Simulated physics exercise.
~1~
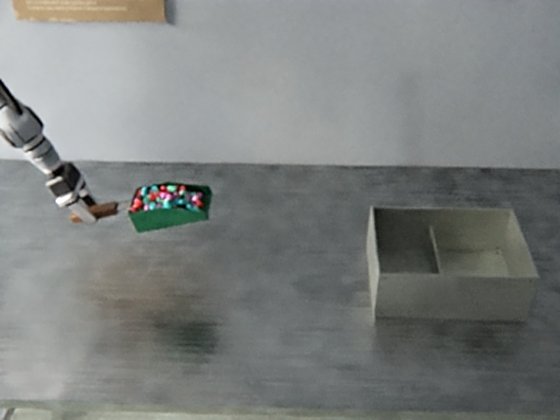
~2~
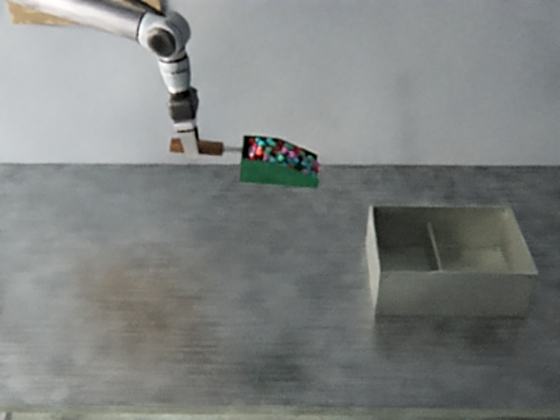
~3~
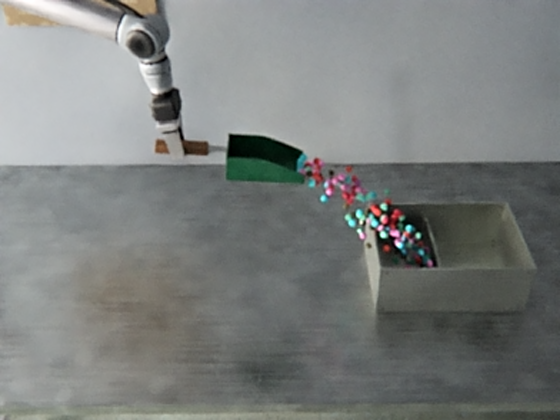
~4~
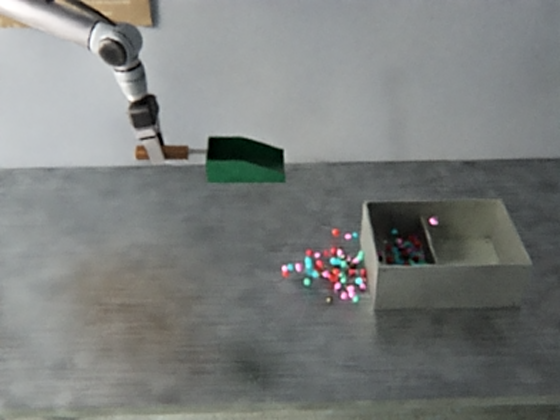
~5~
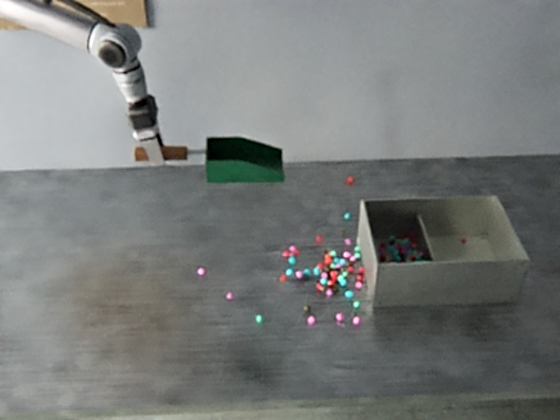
A robot arm lifting a green scoop of colourful round sweets and flinging them toward a divided bin, many scattering on the table.
